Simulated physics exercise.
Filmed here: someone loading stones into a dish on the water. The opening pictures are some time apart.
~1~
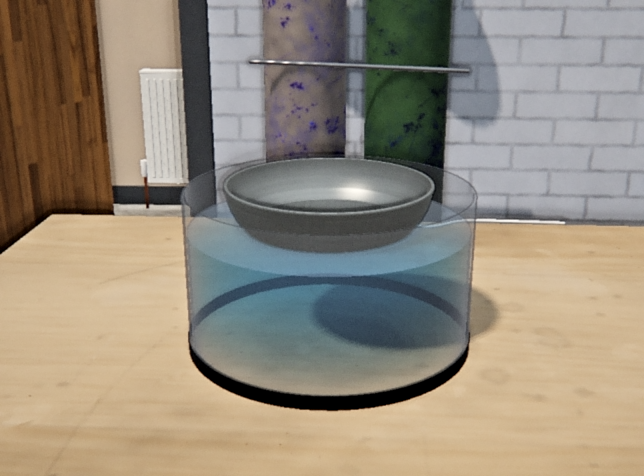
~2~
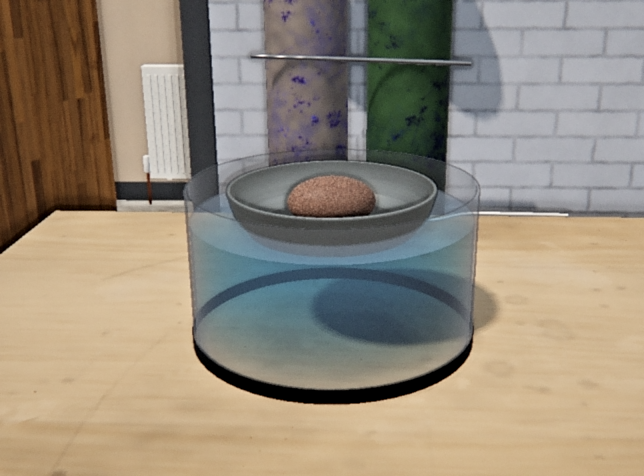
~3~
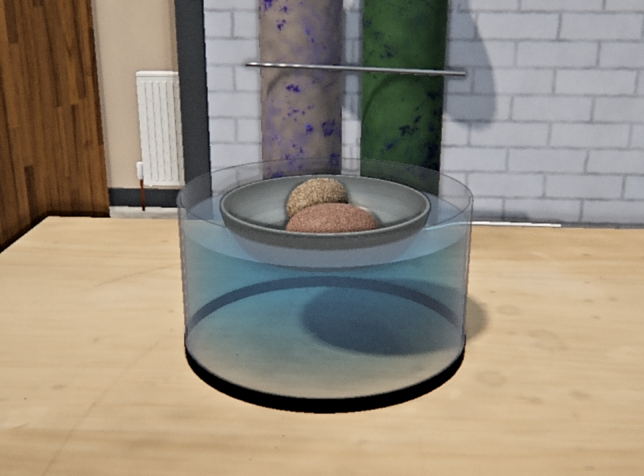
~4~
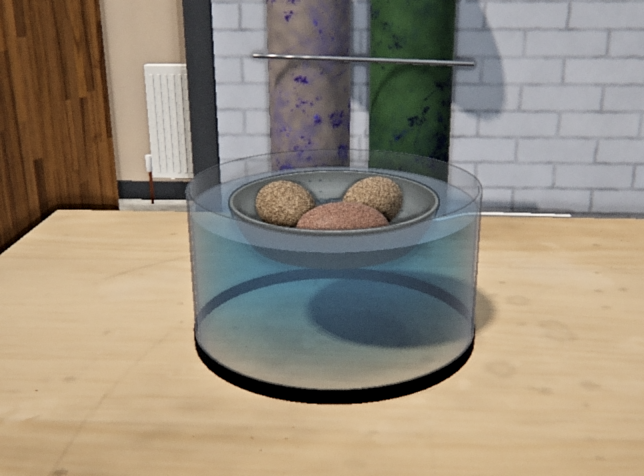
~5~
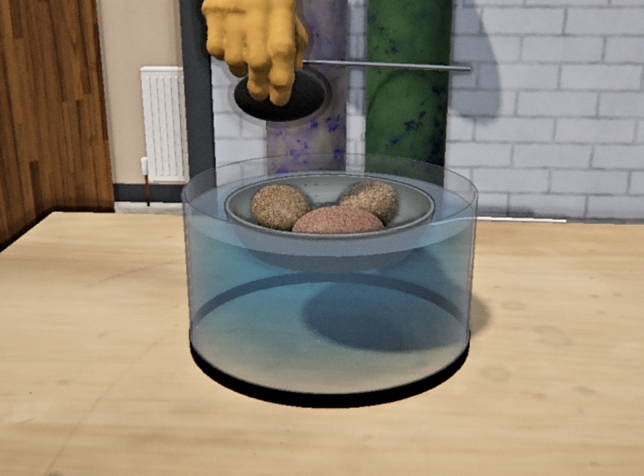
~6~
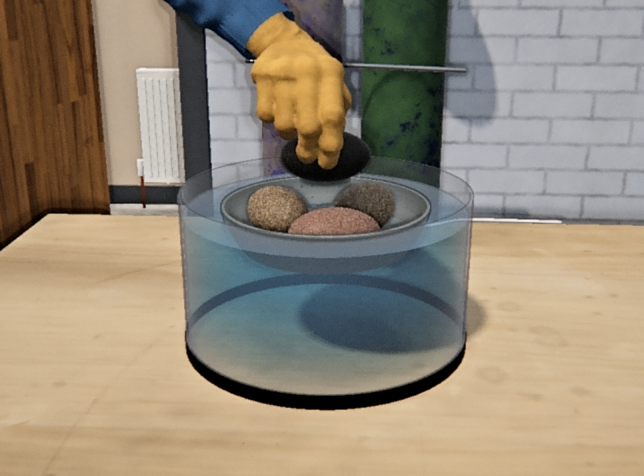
A grey dish floats empty in a clear round tank of water, then sits lower as one reddish stone and two speckled tan ones appear in it, one after another. An orange-gloved hand then brings a dark stone in from the upper left, moving it right and down to just above the dish.
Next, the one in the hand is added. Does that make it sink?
Yes, it sinks.
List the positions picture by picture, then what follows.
Dish (329, 184) empty; most of its side above the surface, in the first picture.
Dish (332, 188) with one aboard; about two thirds of its side above the surface, in the second picture.
Dish (325, 202) with two aboard; about a third of its side above the surface, in the third picture.
Dish (334, 199) with three aboard; hardly any of its side above the surface, in the fourth picture.
Dish (330, 203) with three aboard; hardly any of its side above the surface; the next stone in the hand at (280, 95), in the fifth picture.
Dish (326, 205) with three aboard; hardly any of its side above the surface; the next stone in the hand at (326, 156), in the sixth picture.
Shortly, the stone is in and the dish dips.
Then, water pours in over its edge.
At the finish, the dish lies on the bottom with its load.
